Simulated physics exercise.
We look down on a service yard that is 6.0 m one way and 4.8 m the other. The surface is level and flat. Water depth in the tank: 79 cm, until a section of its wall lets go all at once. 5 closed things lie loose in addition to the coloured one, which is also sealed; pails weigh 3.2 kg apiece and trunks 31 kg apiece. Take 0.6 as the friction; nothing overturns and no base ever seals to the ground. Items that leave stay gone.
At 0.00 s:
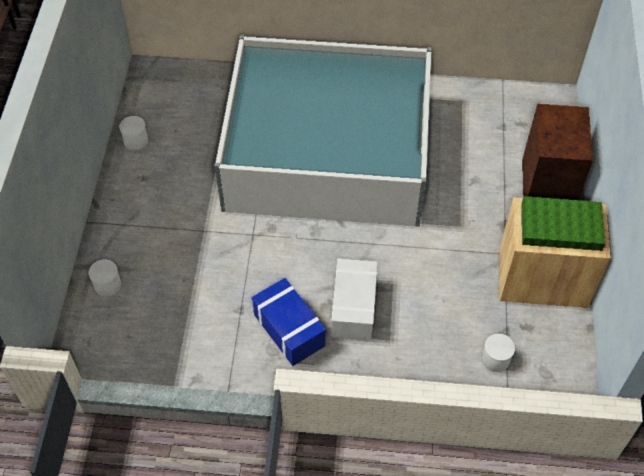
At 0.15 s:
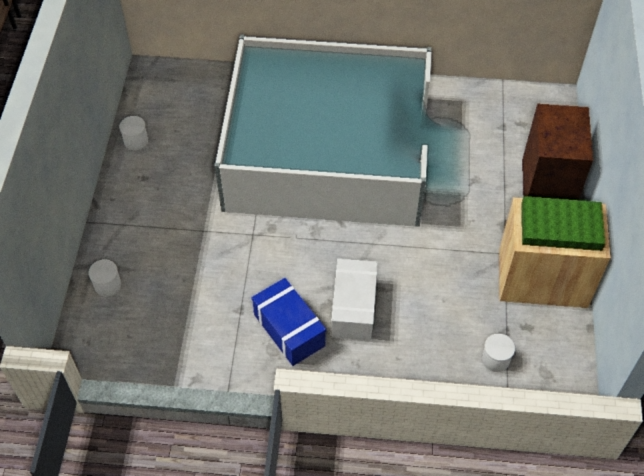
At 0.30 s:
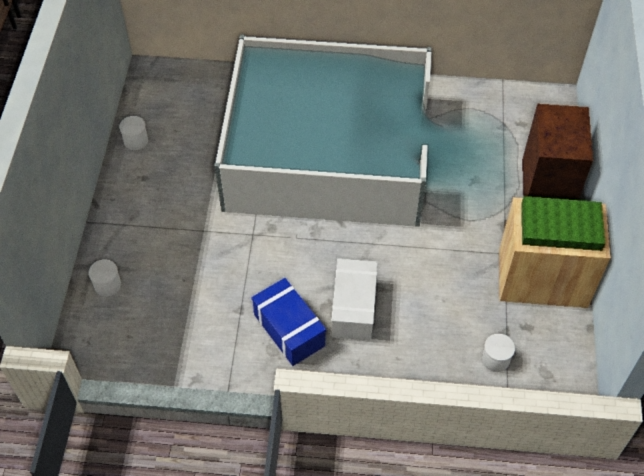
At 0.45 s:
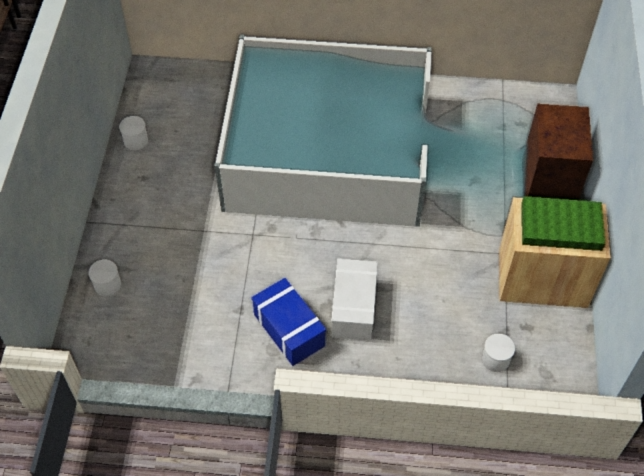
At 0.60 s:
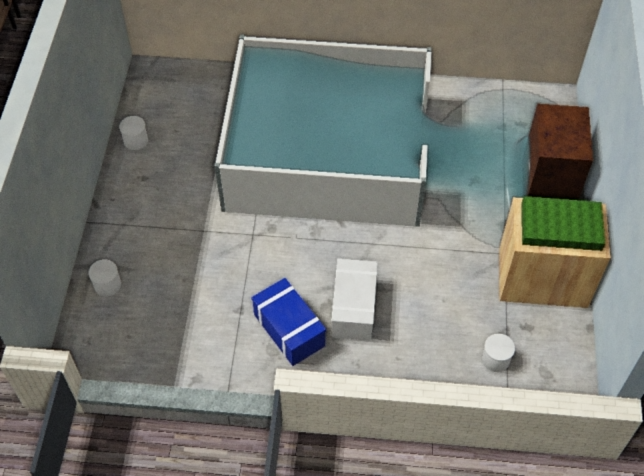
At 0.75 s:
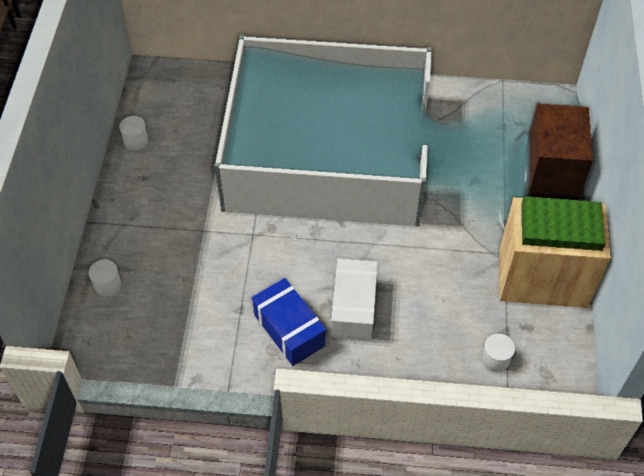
Water poured out through a gap in the right side of the raised tank and spread across the concrete to the brown and wooden boxes, while the blue trunk and everything else stayed still.
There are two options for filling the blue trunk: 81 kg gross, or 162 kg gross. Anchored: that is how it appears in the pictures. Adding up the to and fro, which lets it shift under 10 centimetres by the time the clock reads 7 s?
I would say the 81 kg option is enough.
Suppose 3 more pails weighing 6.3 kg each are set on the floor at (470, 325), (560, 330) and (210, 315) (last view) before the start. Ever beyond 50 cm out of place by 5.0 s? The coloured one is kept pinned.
First one went beyond, second stayed within, third stayed within.
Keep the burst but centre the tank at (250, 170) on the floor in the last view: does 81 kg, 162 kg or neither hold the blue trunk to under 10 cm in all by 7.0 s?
Then, put simply, the lighter one does it.
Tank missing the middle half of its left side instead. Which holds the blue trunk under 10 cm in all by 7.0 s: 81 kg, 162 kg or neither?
Then, in short, the smaller is plenty.
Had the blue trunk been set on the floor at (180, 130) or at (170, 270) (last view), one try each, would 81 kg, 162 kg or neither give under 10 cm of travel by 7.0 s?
At the first place the small mass does it, and at the second the small mass does it.
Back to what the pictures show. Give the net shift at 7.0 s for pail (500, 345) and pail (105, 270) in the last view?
The first has shifted 40 centimetres and the second is gone out.
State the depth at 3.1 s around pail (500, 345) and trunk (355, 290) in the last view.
Around 3 cm and 6 cm.
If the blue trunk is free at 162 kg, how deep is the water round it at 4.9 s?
Close to 7 cm deep.
After 1.4 s the blue trunk would be 0 cm from its start with 81 kg and 0 cm from its start with 162 kg; 0 cm of water round it then.
After 3.1 s the blue trunk would be 0 cm from its start with 81 kg and 0 cm from its start with 162 kg; 1 cm of water round it then.
After 4.9 s the blue trunk would be 1 cm from its start with 81 kg and 0 cm from its start with 162 kg; 7 cm of water round it then.
After 7.0 s the blue trunk would be 1 cm from its start with 81 kg and 0 cm from its start with 162 kg; 10 cm of water round it then.
